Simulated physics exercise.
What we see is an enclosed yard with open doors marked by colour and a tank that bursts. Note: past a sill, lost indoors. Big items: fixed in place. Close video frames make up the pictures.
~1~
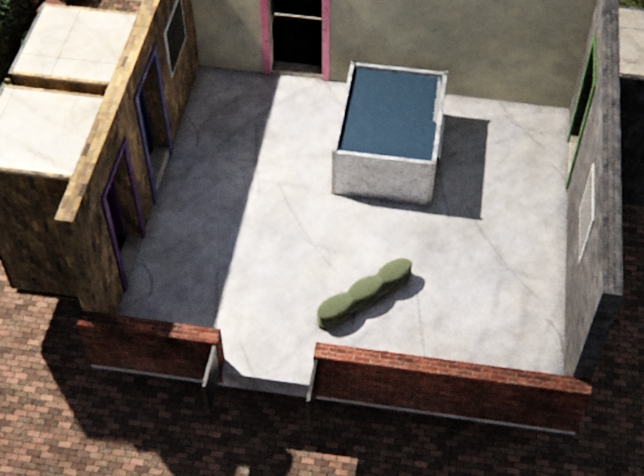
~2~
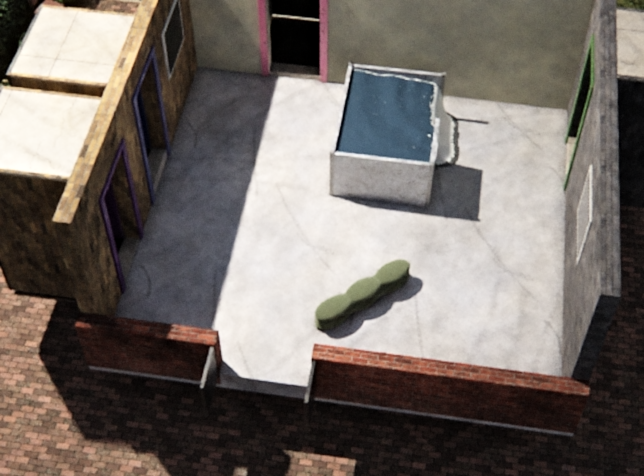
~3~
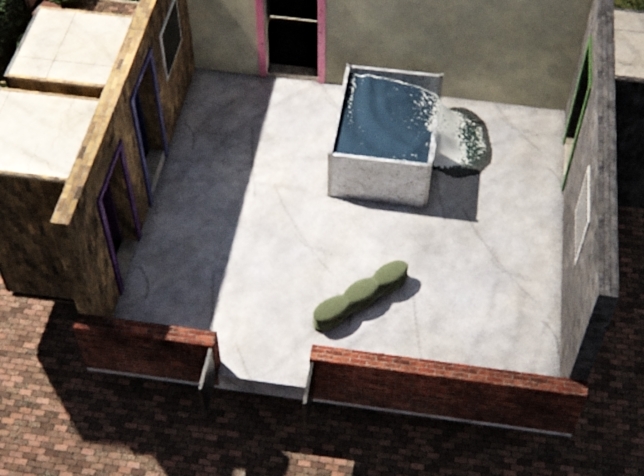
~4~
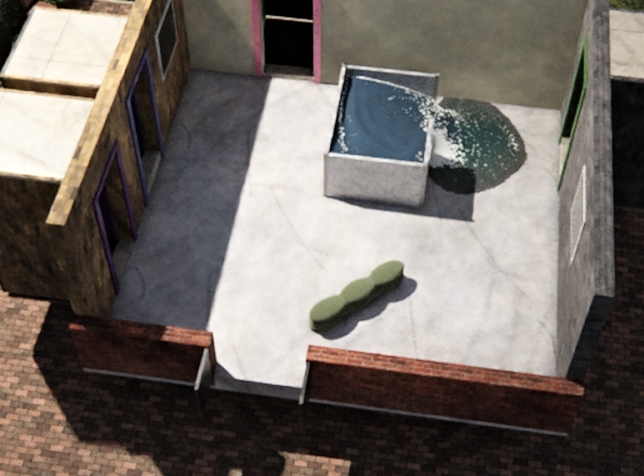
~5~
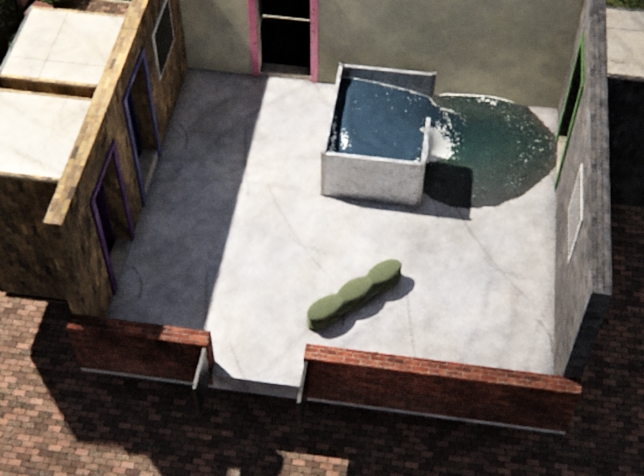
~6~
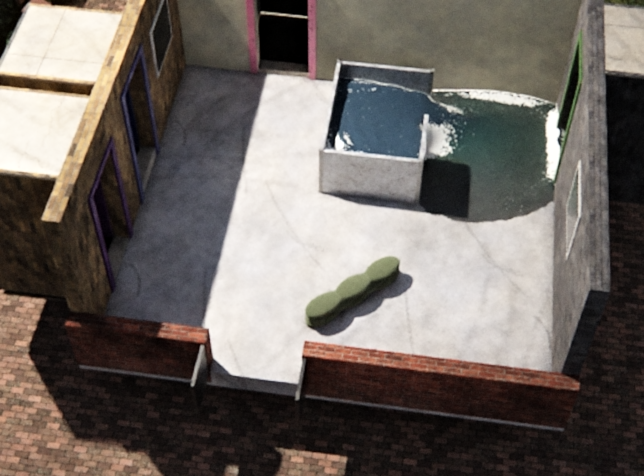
Water breaks out of the right side of a pale, open-topped tank and spreads across a sunlit, walled courtyard seen from high above. The tank stands near the back wall, with a pink-framed doorway behind it, purple-framed openings at left, and a lumpy green hedge-like shape in front. Foaming white, then dark green, the water fans rightward to the back and right walls, while the view drifts very slightly.
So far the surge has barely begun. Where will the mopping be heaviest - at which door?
At the green door.
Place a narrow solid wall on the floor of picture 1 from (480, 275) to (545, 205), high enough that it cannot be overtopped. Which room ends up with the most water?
The green one.
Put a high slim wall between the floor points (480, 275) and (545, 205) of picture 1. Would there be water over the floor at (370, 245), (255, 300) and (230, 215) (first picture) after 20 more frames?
Taking the points in order, they are swamped, spared and spared.
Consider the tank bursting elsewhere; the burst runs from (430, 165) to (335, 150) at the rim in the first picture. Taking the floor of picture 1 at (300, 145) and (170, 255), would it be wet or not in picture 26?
Taking the two spots in turn, they are still bare and wetted.
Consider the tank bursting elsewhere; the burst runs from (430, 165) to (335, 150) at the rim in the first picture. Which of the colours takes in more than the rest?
That would be the one in purple.
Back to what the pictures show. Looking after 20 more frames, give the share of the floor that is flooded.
Close to 40 percent, by my reckoning.
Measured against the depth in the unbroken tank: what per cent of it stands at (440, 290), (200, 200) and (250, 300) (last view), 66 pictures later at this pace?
In order: 12, 6, 2 %.
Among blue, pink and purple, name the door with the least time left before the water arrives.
That is the one in pink.
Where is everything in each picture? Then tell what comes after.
The first frame shows the tank at (391, 115) is whole and still.
In the second frame, the front is at (444, 115), out from the gap at (436, 123).
In the third frame, water pours out at (433, 126) and has run to (484, 160).
In the fourth frame, water pours out at (429, 128) and has run to (517, 162).
In the fifth frame, water pours out at (426, 127) and has run to (556, 147).
In the sixth frame, water pours out at (424, 123) and has run to (555, 107).
A moment on, water covers 15 % of the floor; pink door not reached, purple door not reached, blue door not reached, green door a lot in.
Next, water covers 25 % of the floor; pink door not reached, purple door not reached, blue door not reached, green door a lot in.
Then, water covers 40 % of the floor; pink door wet at the sill, nothing in, purple door not reached, blue door not reached, green door a lot in.
Later, water covers 70 % of the floor; pink door wet at the sill, nothing in, purple door wet at the sill, nothing in, blue door not reached, green door a lot in.
In the end, water covers 90 % of the floor; pink door wet at the sill, nothing in, purple door some in, blue door wet at the sill, nothing in, green door a lot in; the green door has let in the most.
